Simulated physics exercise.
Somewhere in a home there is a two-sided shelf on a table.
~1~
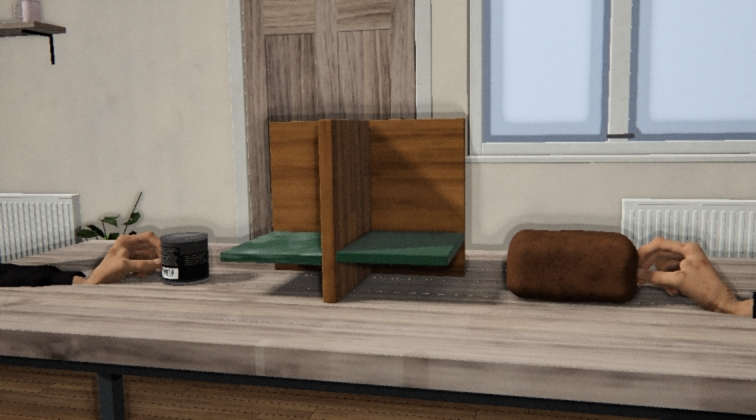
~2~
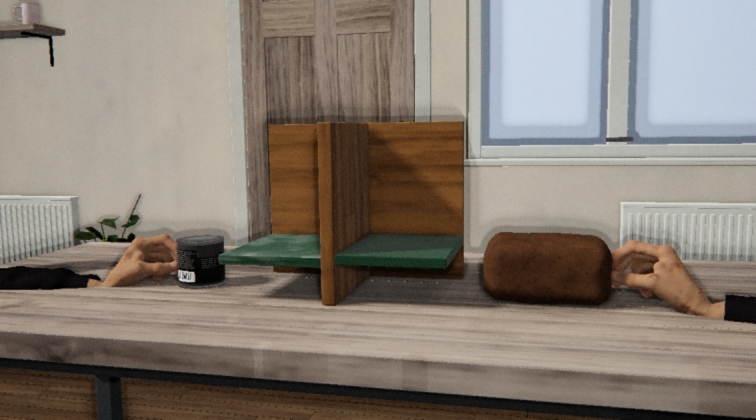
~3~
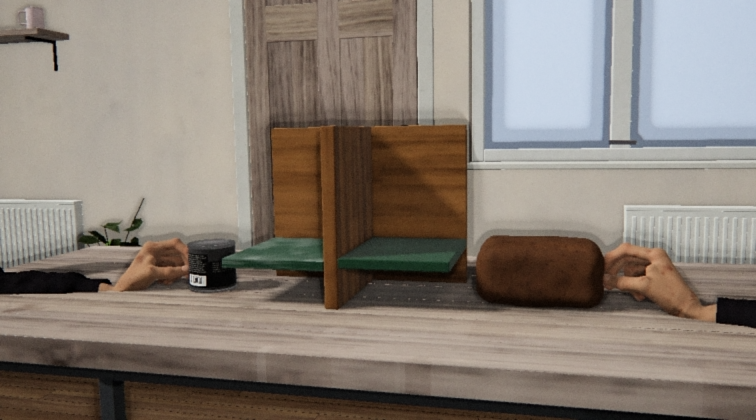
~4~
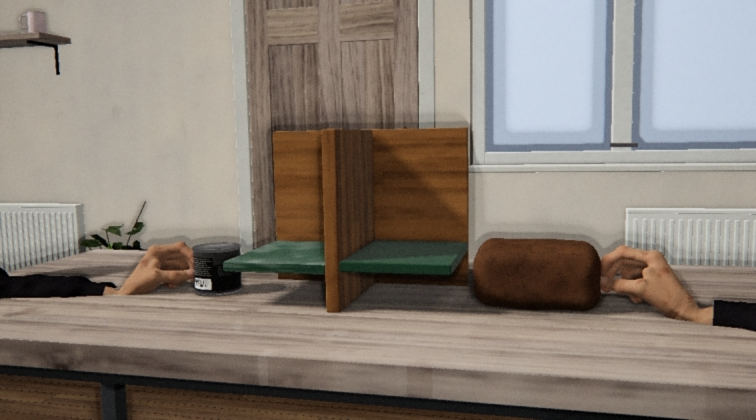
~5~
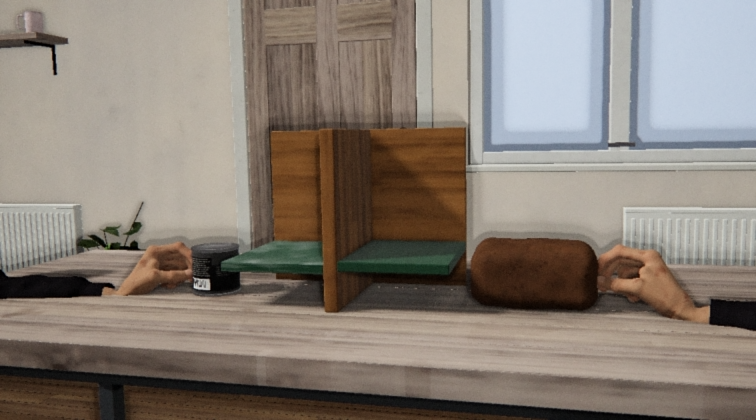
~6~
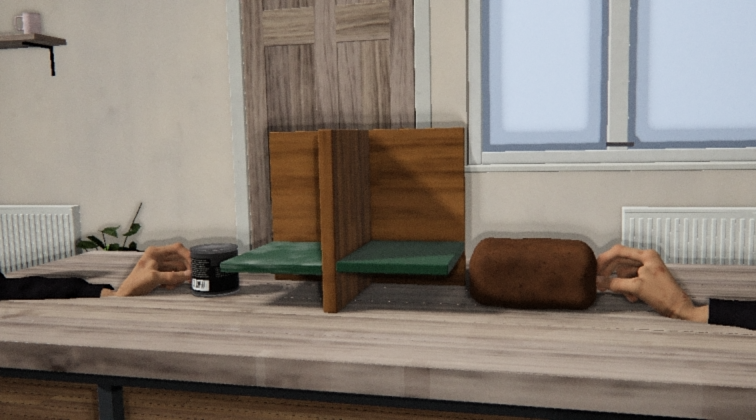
A wooden shelf with a tall back, an upright divider and two green ledges stands on a pale wood table in a home, seen from the front at about tabletop height. A small black tin sits at left and a brown loaf at right, each with a hand beside it. The hands slide both inward toward the shelf, then barely move, while the view shifts very slightly.
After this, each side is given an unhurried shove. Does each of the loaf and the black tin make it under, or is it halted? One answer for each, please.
The loaf will be too high; the black tin will be too high.
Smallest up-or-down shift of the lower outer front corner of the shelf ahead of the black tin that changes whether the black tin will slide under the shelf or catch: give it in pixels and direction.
Some 12 pixels, up.
Then, 0.22 s on from there, loaf sliding up to the opening near (522, 273); black tin sliding up to the opening near (223, 270).
Then, 0.96 s on from there, loaf stopped at the opening near (517, 272); black tin stopped at the opening near (227, 270).
In the end, the loaf is too tall, near (517, 273); the black tin is too tall, near (227, 270).
